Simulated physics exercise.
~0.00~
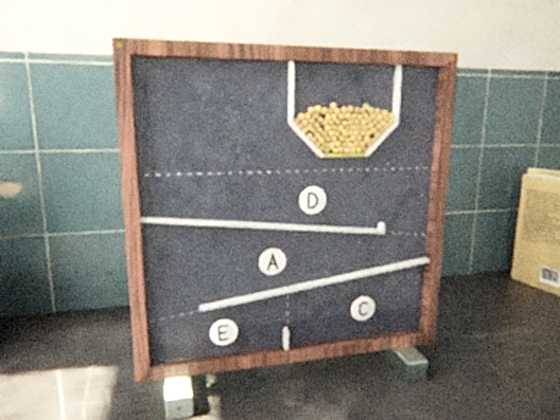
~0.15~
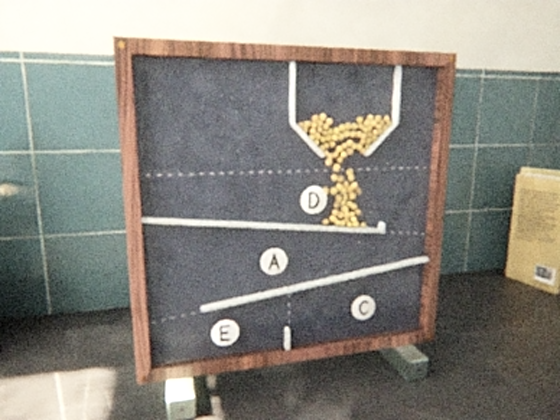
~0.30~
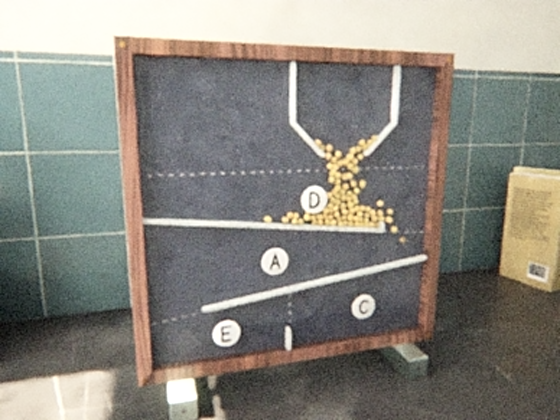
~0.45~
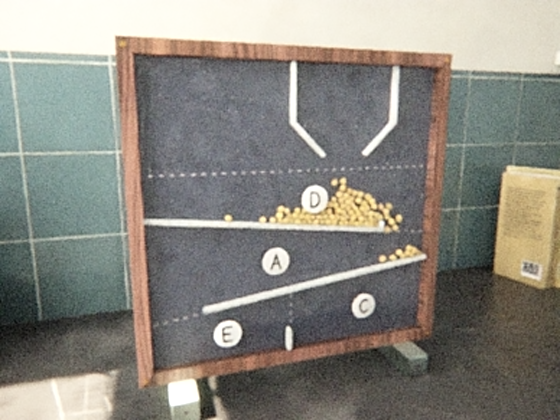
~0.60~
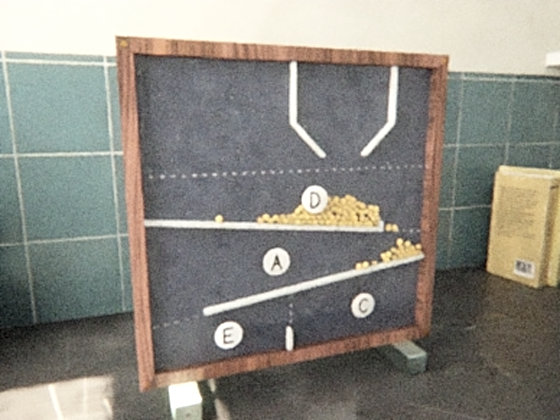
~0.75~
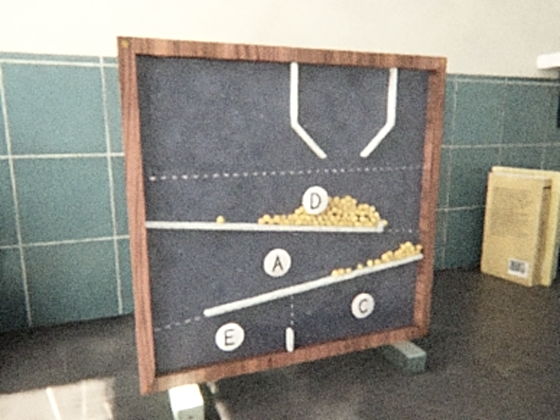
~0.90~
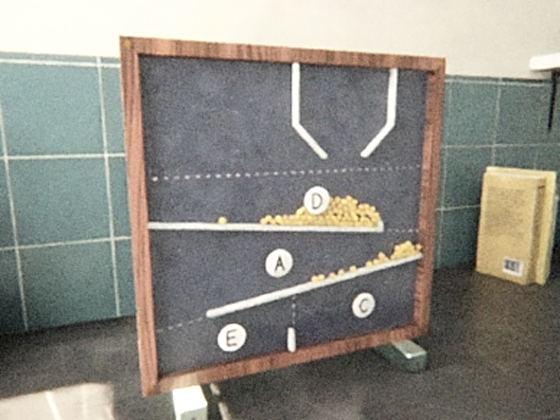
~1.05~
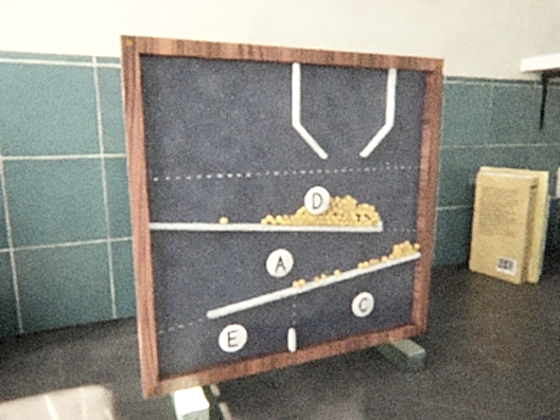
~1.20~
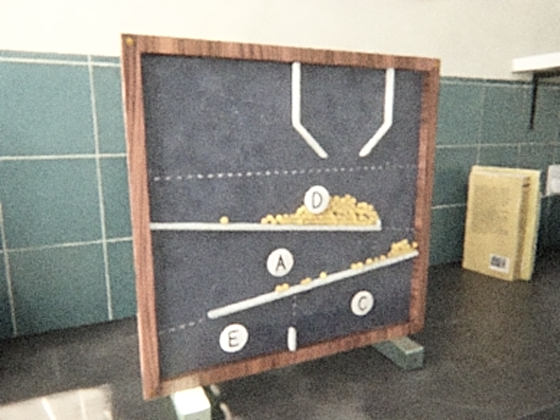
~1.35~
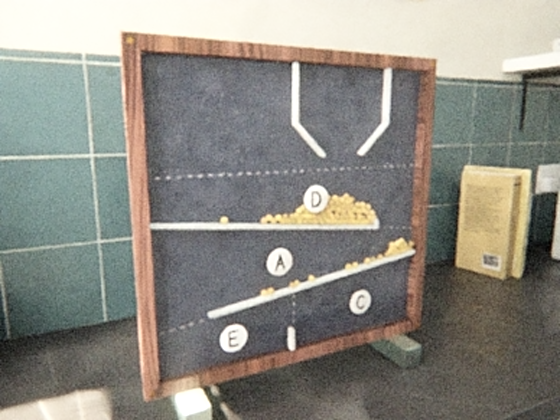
A dark panel in a reddish-brown wooden frame stands on a dark countertop before teal tiles, seen from the front as the view drifts slightly sideways, with a yellowish box at the right. Yellow chickpeas fill a white-edged hopper at the upper right, above two sloping white ledges and round lettered labels. The chickpeas pour through the hopper's opening onto the upper ledge and heap up around D. Some spill off its right end onto the lower ledge and spread leftward down it. Finally, most remain piled beside D, while a thinner scattering lies along the lower ledge, with none around C or E.
